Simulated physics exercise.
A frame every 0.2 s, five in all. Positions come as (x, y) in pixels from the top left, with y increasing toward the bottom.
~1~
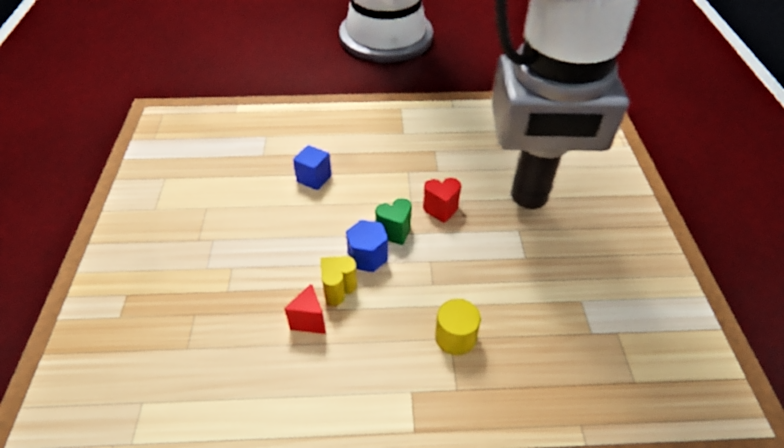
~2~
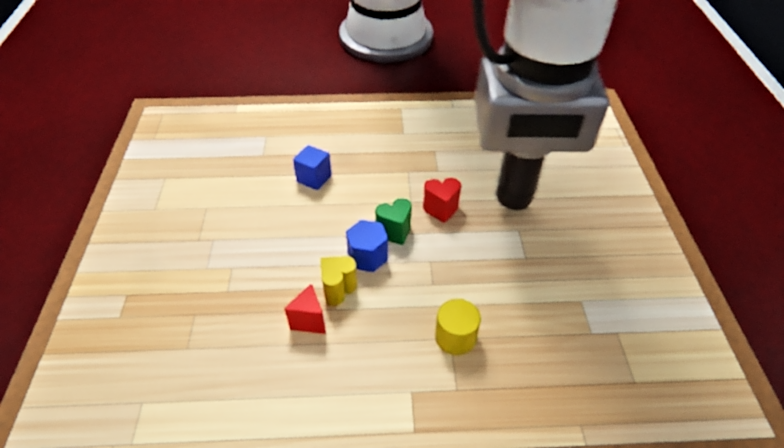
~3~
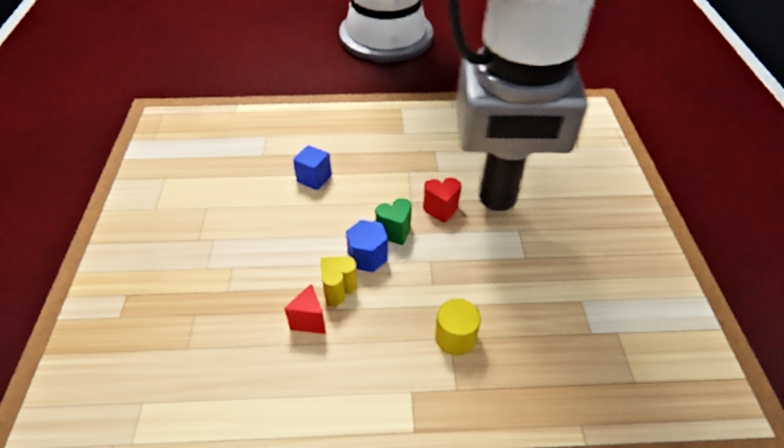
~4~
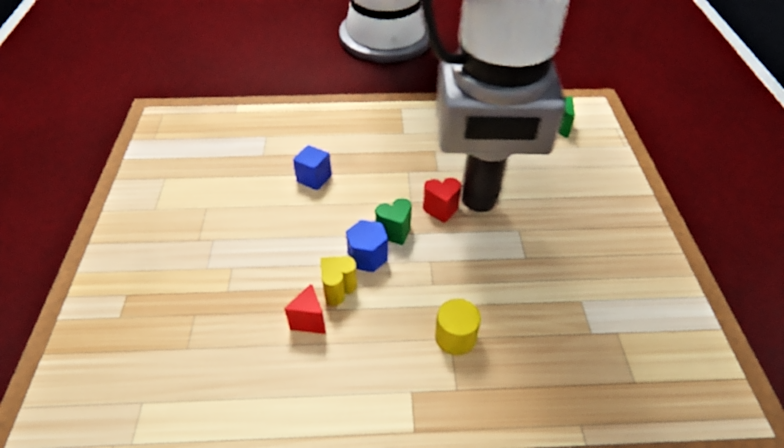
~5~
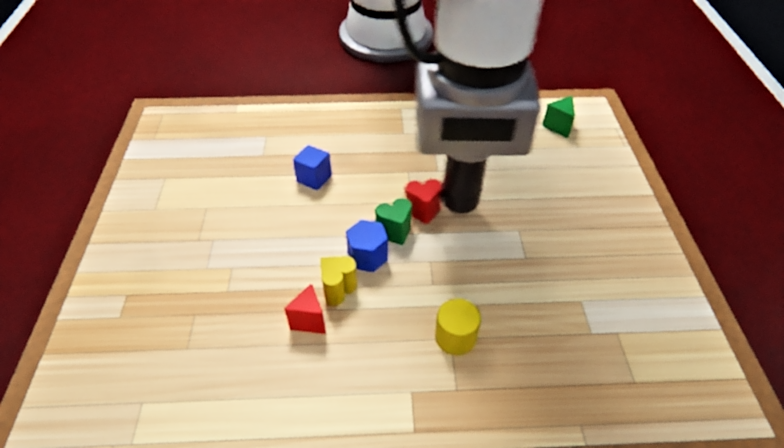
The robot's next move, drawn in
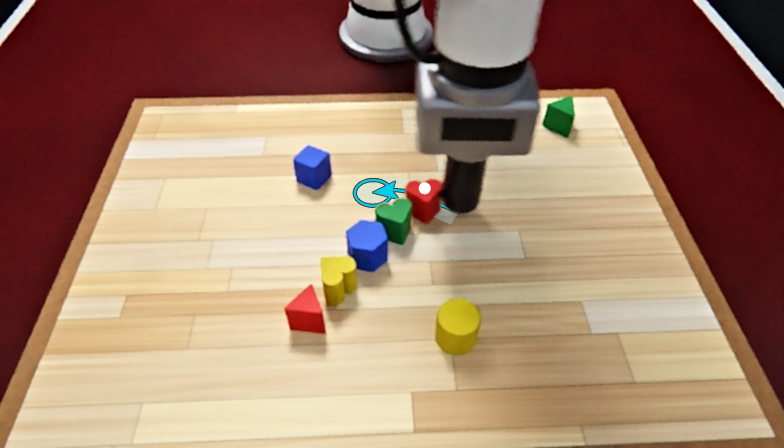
A robot arm with a dark stick slides steadily left across a wooden board scattered with coloured blocks, then nudges the red heart-shaped block left toward the green heart-shaped one, while the other blocks stay still.
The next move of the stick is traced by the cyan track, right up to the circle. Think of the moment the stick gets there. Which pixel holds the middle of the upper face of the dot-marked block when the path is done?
The centre of its top will be at (364, 193).
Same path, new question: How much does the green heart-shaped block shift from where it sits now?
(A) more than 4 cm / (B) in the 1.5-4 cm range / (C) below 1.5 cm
Correct choice: C.
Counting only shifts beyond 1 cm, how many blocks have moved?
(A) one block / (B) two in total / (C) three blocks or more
Letter A.
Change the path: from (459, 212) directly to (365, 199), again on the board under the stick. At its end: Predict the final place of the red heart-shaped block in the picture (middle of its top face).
The spot you're after is about (332, 186) in the image.
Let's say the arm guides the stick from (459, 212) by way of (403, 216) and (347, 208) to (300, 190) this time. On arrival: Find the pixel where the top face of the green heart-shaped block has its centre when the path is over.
The answer is (357, 214).
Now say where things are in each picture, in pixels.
Stick's lower end (529, 197); green heart-shaped block (395, 209); red heart-shaped block (444, 187), in the first picture.
Stick (514, 197); blocks still, in the second picture.
Stick (497, 198); blocks still, in the third picture.
Stick (480, 199); blocks still, in the fourth picture.
Stick (460, 201); green heart-shaped block (395, 209); red heart-shaped block (425, 188), in the fifth picture.
Drawn move, from (459, 212) via (431, 201) and (403, 191), ending at (373, 193); the dot is on the red heart-shaped block.
The first path, step by step. Halfway along, stick (418, 184); red heart-shaped block (390, 185), turned 80° anticlockwise.
At the end, stick (373, 181); green heart-shaped block still; red heart-shaped block (364, 193), turned 125° anticlockwise.
